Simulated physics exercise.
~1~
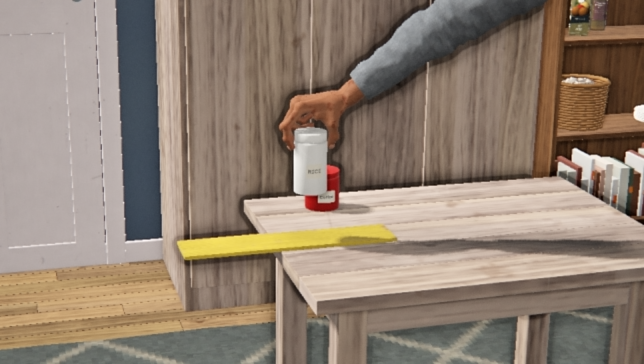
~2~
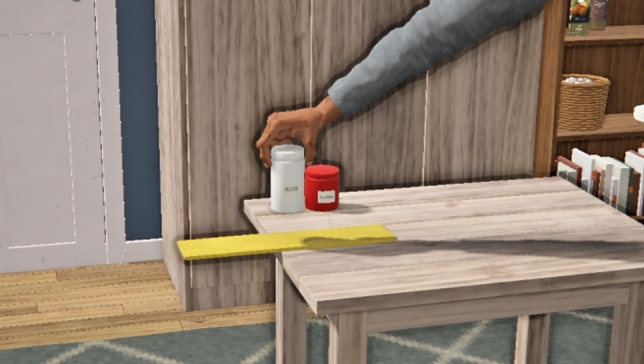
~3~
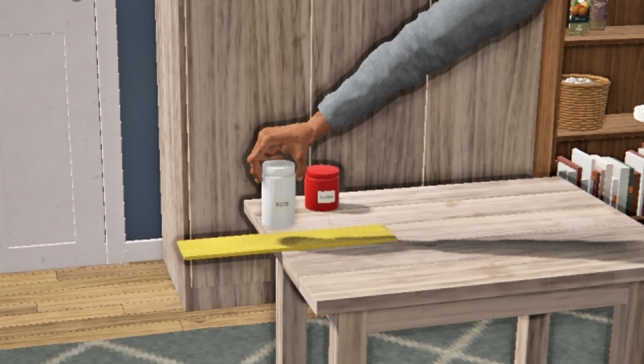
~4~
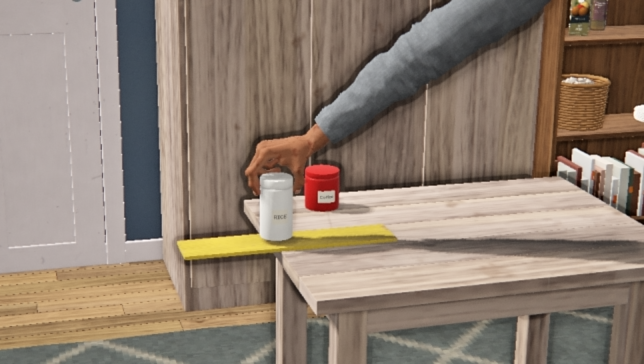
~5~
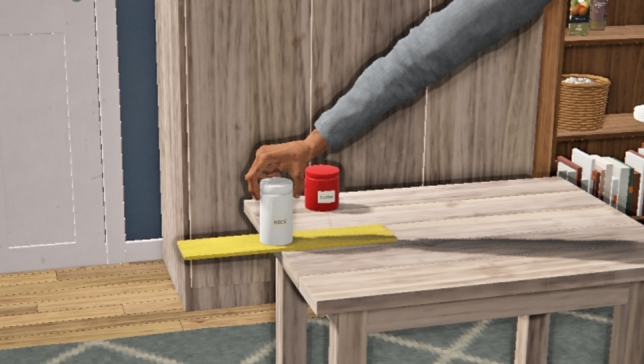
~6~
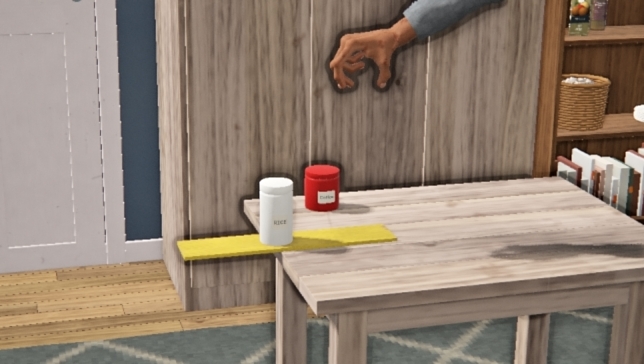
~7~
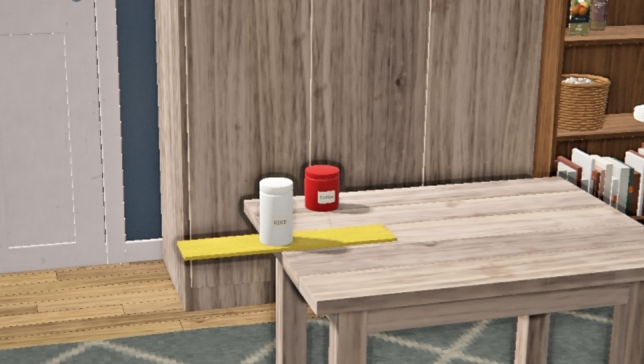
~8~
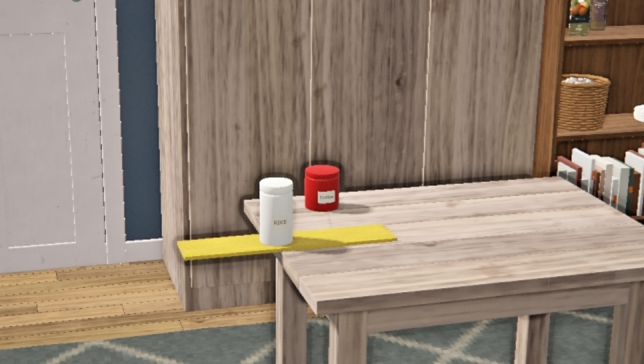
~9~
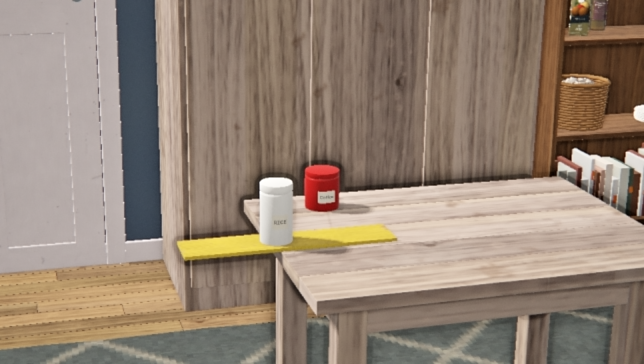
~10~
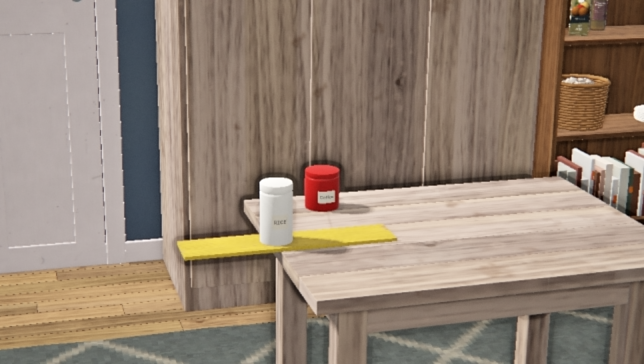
At a wooden table, a hand lowering a white jar onto an overhanging yellow board, then withdrawing as everything stays balanced.
